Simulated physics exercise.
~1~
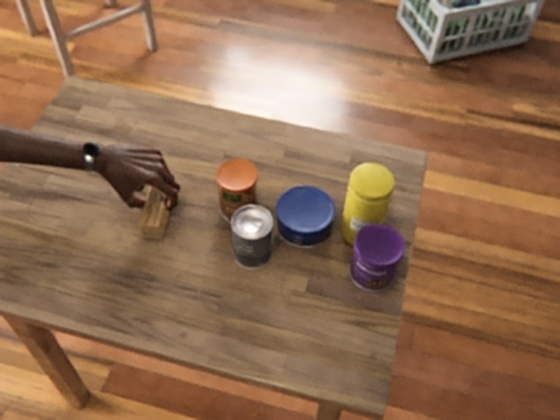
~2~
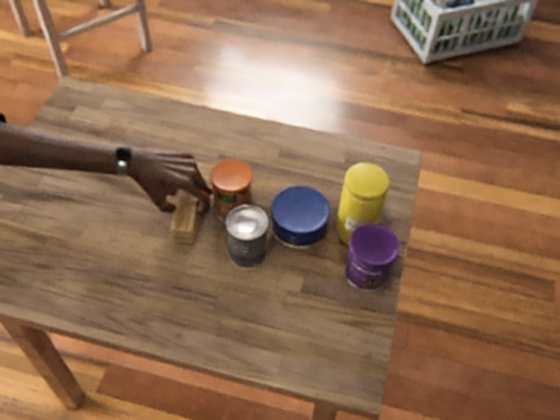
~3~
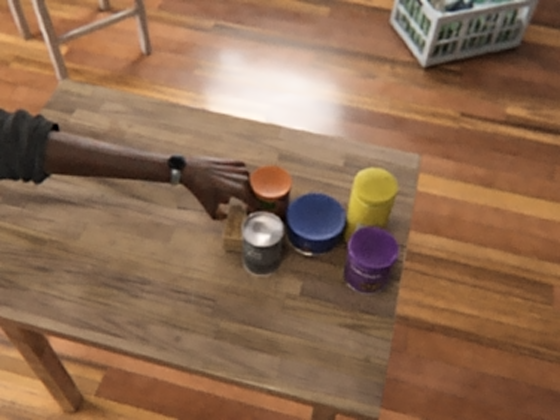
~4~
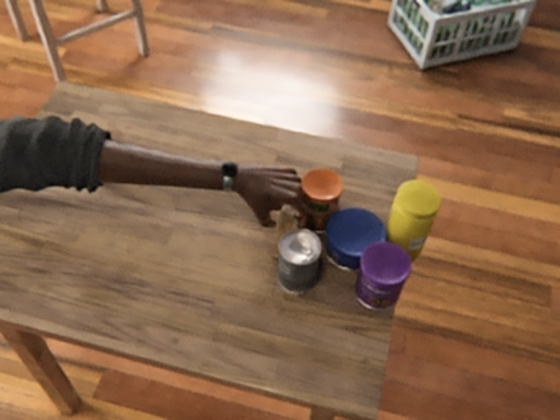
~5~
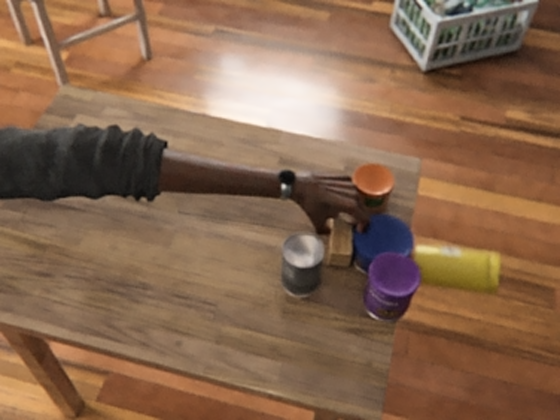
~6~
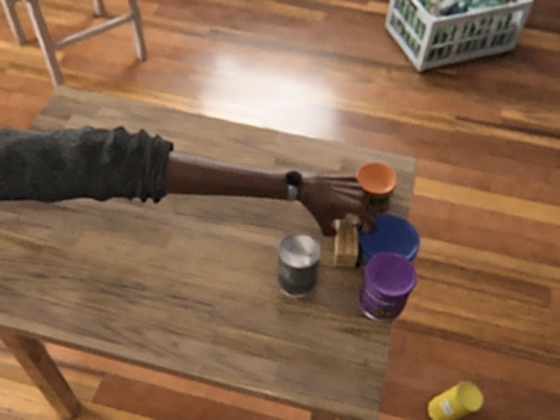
On a wooden table, a hand slowly pushed a small wooden block rightward into a cluster of containers, shifting the orange, grey, blue and purple ones, until the yellow jar tipped off the edge and fell to the floor while the others stayed on.
